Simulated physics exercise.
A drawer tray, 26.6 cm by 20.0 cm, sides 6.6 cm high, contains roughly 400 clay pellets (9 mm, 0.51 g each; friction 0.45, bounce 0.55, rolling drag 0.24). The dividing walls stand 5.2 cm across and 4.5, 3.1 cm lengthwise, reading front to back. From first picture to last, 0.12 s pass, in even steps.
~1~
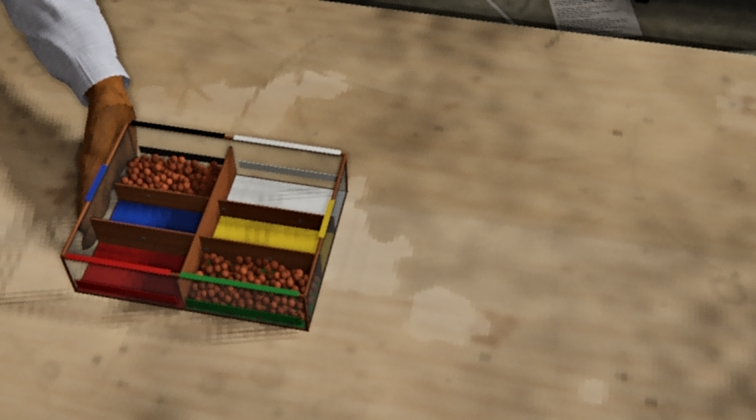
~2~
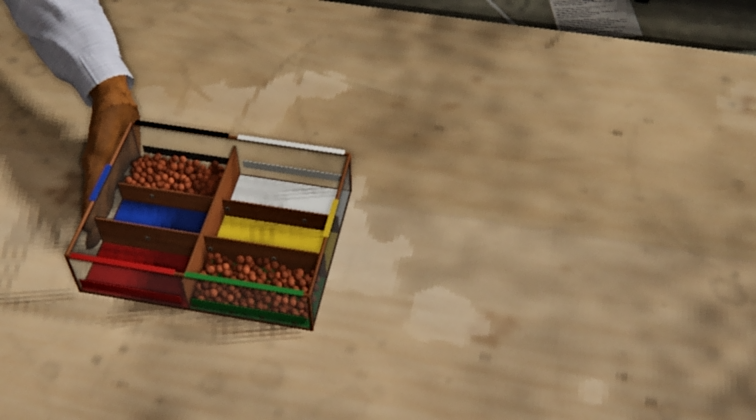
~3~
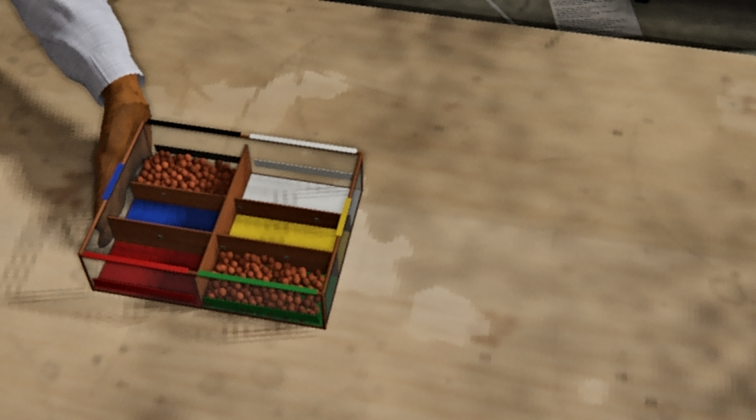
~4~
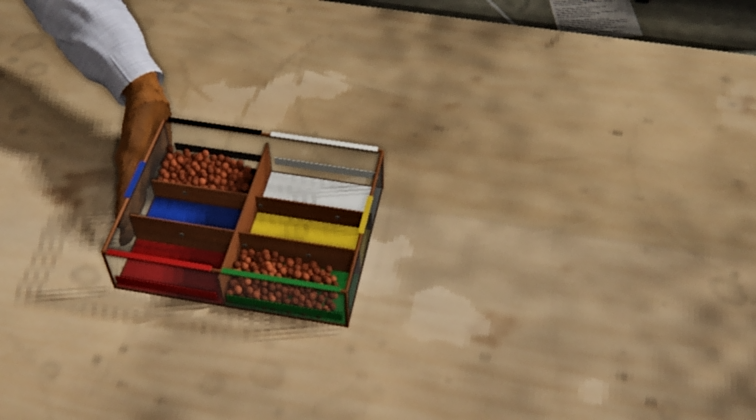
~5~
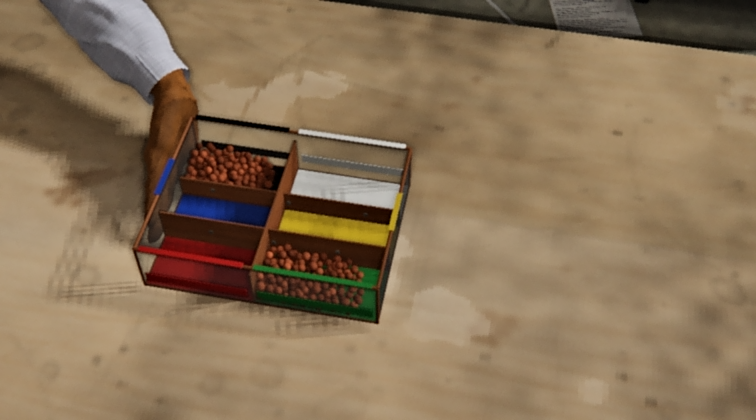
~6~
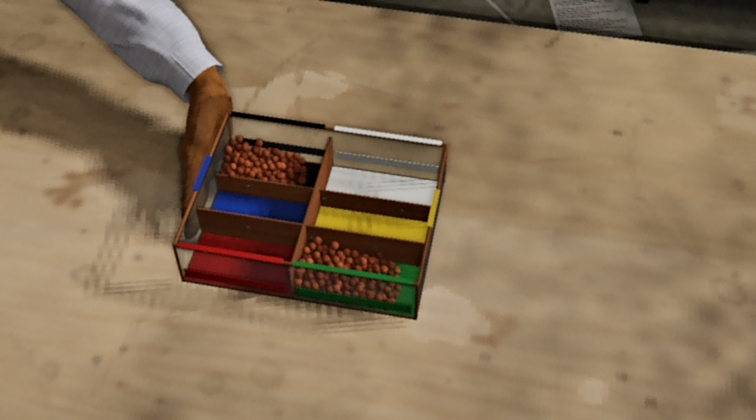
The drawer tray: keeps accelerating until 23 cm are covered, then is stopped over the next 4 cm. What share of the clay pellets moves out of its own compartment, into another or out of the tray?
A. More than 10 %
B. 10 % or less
The answer is A.
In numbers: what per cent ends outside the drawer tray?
Outside fraction: About 5 in a hundred.
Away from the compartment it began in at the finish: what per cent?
About 15 percent.
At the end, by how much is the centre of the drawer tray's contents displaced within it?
Measured shift: Approx. 3.0 cm, an estimate.
Then, 0.07 s after the last picture, tilt 0 degrees; black 50 %, green 50 %; 0 % away from where they began.
Then, 0.12 s after the last picture, tilt 0 degrees; black 50 %, green 50 %; 5 % away from where they began.
Then, 0.18 s after the last picture, tilt 0 degrees; black 40 %, green 45 %, white 5 %, in the air 5 %; 10 % away from where they began.
Then, 0.22 s after the last picture, tilt 0 degrees; black 40 %, green 45 %, white 5 %, in the air 5 %; 15 % away from where they began.
In the end, black 40 %, green 45 %, white 5 %, outside 5 %; 15 % away from where they began.
